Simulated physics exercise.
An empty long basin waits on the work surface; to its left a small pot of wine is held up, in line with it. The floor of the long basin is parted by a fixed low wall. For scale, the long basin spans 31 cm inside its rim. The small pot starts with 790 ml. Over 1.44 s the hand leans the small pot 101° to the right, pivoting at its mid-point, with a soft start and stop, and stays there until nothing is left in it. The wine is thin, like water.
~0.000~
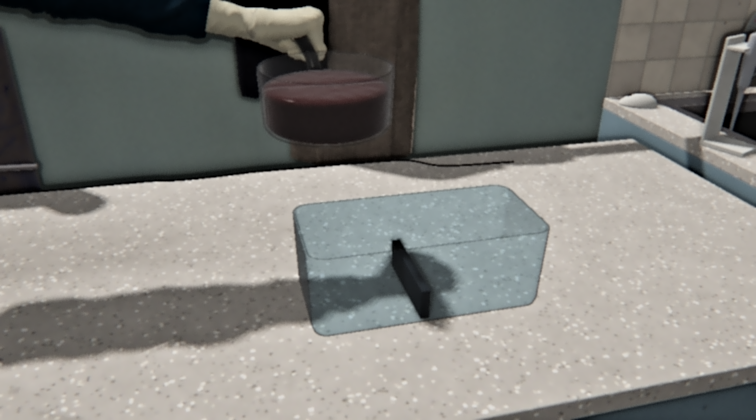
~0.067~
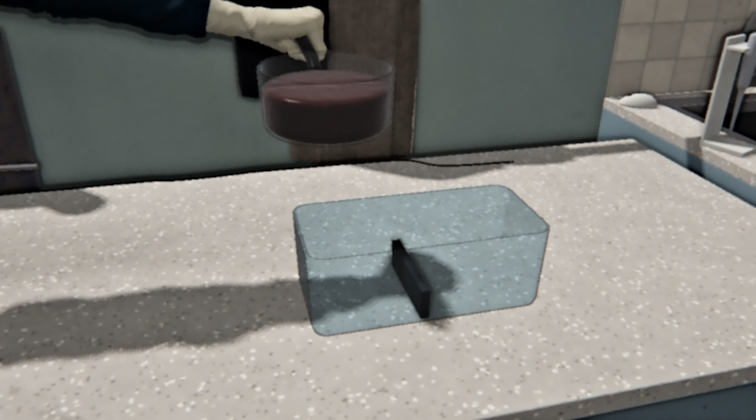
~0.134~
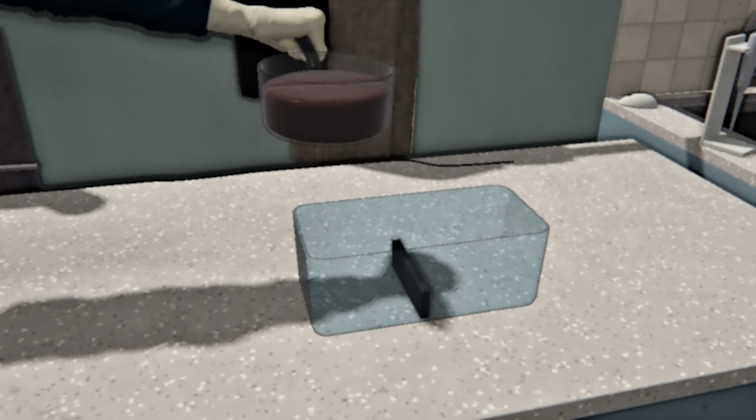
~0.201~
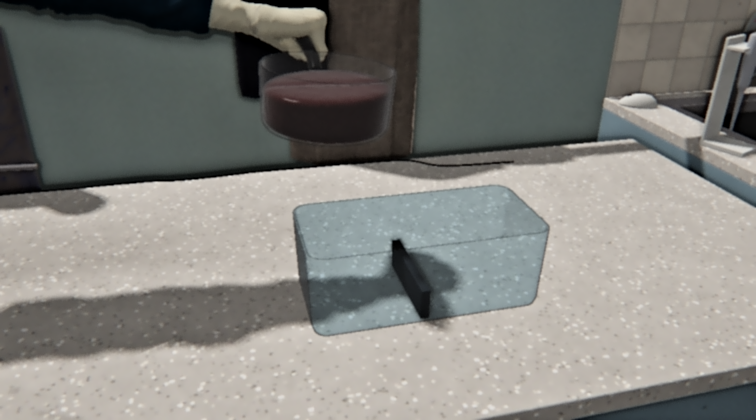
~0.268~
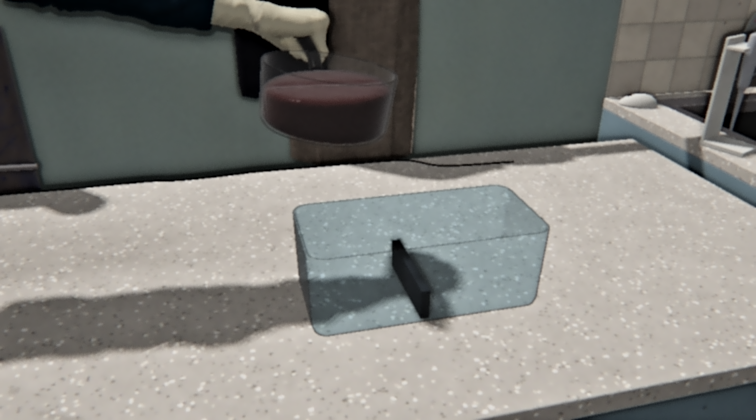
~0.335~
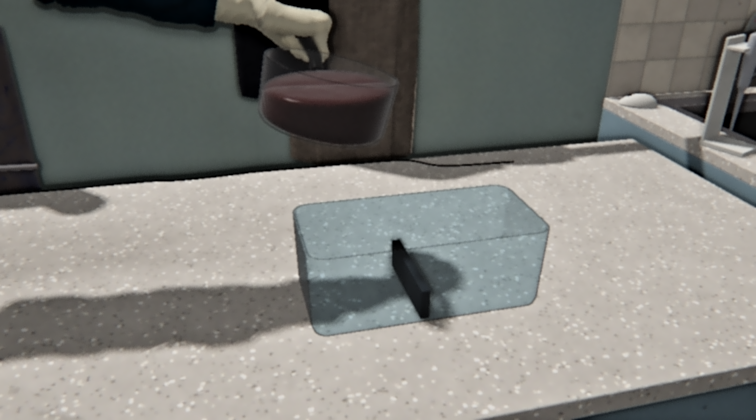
A small clear pot of dark red wine leaning slightly to the right in a gloved hand above an empty glass basin.
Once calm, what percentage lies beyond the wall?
About 76 per cent.
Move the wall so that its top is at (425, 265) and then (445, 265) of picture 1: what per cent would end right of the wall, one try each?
In turn about 60 and 35 per cent.
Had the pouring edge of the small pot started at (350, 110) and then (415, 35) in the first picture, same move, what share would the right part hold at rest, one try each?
In turn about 25 and 95 per cent.
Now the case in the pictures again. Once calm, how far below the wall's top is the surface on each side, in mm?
Some 34 mm on the left and 16 mm on the right.
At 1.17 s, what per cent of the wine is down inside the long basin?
Some 76 per cent.
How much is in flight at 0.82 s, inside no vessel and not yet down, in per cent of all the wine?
About 32 per cent.
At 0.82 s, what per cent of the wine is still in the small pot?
About 58 per cent.
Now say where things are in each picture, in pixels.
In the first frame, it leans 0°; its right rim is at (391, 65); the wine meets the walls at (262, 88) and (387, 81); the long basin's rim runs from (300, 233) to (528, 207); the wall's top is at (410, 265).
In the second frame, it leans 1°; its right rim is at (391, 66); the wine meets the walls at (262, 88) and (387, 81).
In the third frame, it leans 2°; its right rim is at (392, 67); the wine meets the walls at (262, 88) and (387, 82).
In the fourth frame, it leans 5°; its right rim is at (393, 70); the wine meets the walls at (263, 87) and (387, 82).
In the fifth frame, it leans 8°; its right rim is at (394, 75); the wine meets the walls at (262, 88) and (388, 82).
In the sixth frame, it leans 13°; its right rim is at (395, 80); the wine meets the walls at (262, 89) and (389, 83).
After 0.82 s the tilt is 61° and 58 per cent is still to pour, 1 is left of the wall and 10 right of it.
After 1.17 s the tilt is 93° and 12 per cent is still to pour, 6 is left of the wall and 70 right of it.
After 1.54 s the tilt is 101° and 1 per cent is still to pour, 20 is left of the wall and 77 right of it.
After 1.94 s the tilt is 101° and 0 per cent is still to pour, 23 is left of the wall and 76 right of it.
In the end 23 per cent lies left of the wall, 76 right of it and 1 outside.
